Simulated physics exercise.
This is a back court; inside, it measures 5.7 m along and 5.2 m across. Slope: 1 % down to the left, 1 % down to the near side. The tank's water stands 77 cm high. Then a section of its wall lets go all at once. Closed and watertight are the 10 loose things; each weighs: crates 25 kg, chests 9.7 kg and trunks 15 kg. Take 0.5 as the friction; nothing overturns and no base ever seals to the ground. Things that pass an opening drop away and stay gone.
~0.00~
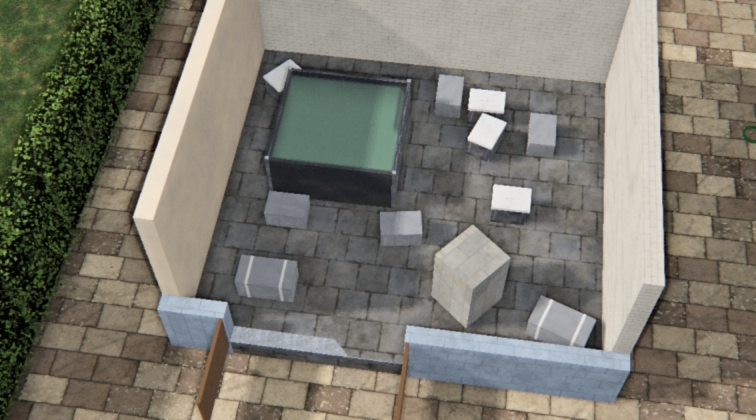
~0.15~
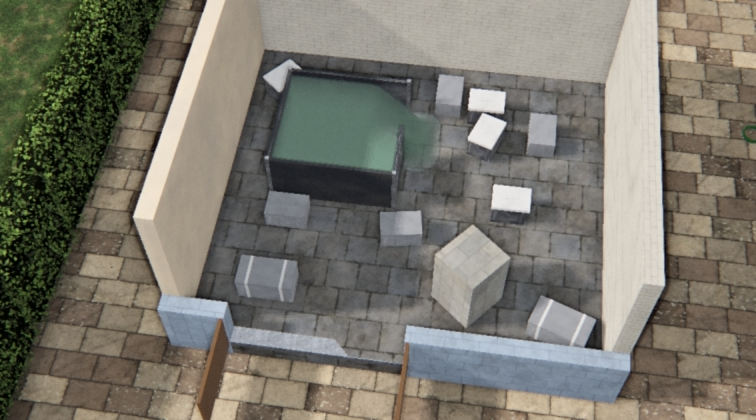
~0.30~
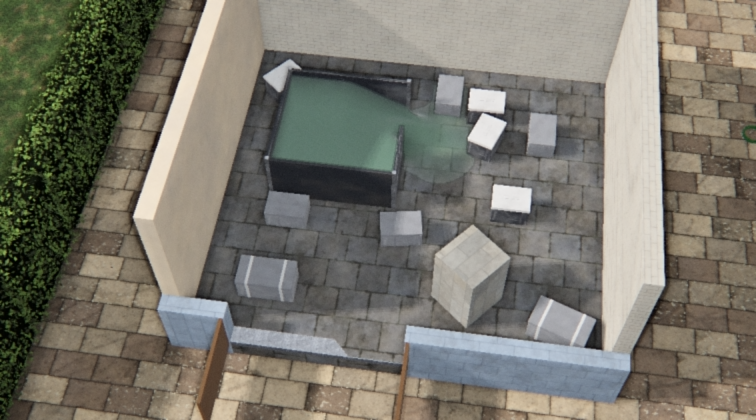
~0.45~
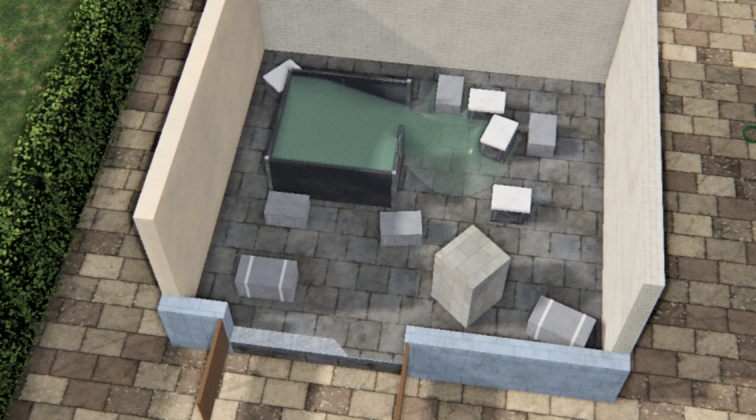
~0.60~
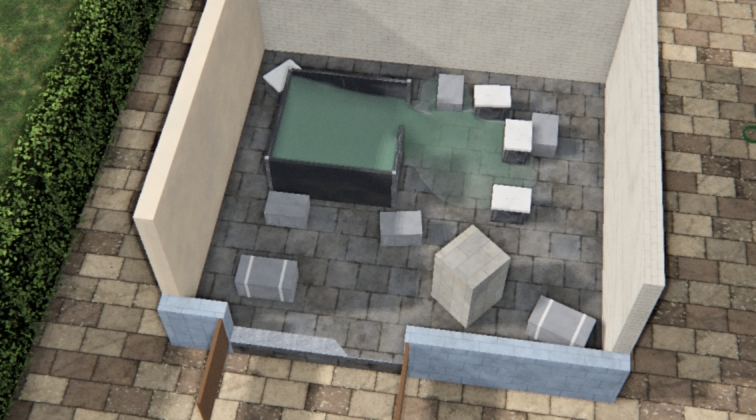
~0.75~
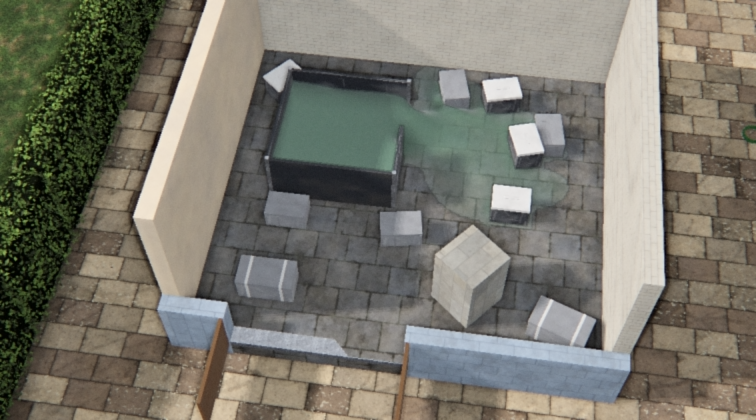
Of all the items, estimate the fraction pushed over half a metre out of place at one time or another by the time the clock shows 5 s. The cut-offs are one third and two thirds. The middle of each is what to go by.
The count shifted gets to a third without getting to two thirds.
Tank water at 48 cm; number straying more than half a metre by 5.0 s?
That would make 6 of them.
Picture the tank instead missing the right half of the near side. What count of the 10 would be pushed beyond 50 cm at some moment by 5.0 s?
Then it comes to 3 of them.
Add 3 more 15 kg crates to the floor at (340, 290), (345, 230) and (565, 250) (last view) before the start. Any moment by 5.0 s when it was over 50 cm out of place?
The first comes out within the limit, the second within the limit, the third beyond the limit.
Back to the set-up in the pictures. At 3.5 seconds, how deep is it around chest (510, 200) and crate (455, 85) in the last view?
Roughly 10 and 21 cm.
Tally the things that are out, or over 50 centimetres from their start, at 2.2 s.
By my tally, 5.
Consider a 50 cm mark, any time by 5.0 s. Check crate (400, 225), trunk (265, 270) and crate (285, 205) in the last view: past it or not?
Result, in order: Undershooting / undershooting / undershooting.
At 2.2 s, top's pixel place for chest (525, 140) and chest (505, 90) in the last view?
Somewhere around (579, 219) and (593, 74).
After 1.1 s 4 of 10 are over 50 cm from their spots; 1 afloat.
After 2.2 s 5 of 10 are over 50 cm from their spots; 4 afloat.
After 3.5 s 6 of 10 are over 50 cm from their spots; 6 afloat.
After 5.0 s 6 of 10 are over 50 cm from their spots, and 6 have been at some point; 6 afloat.
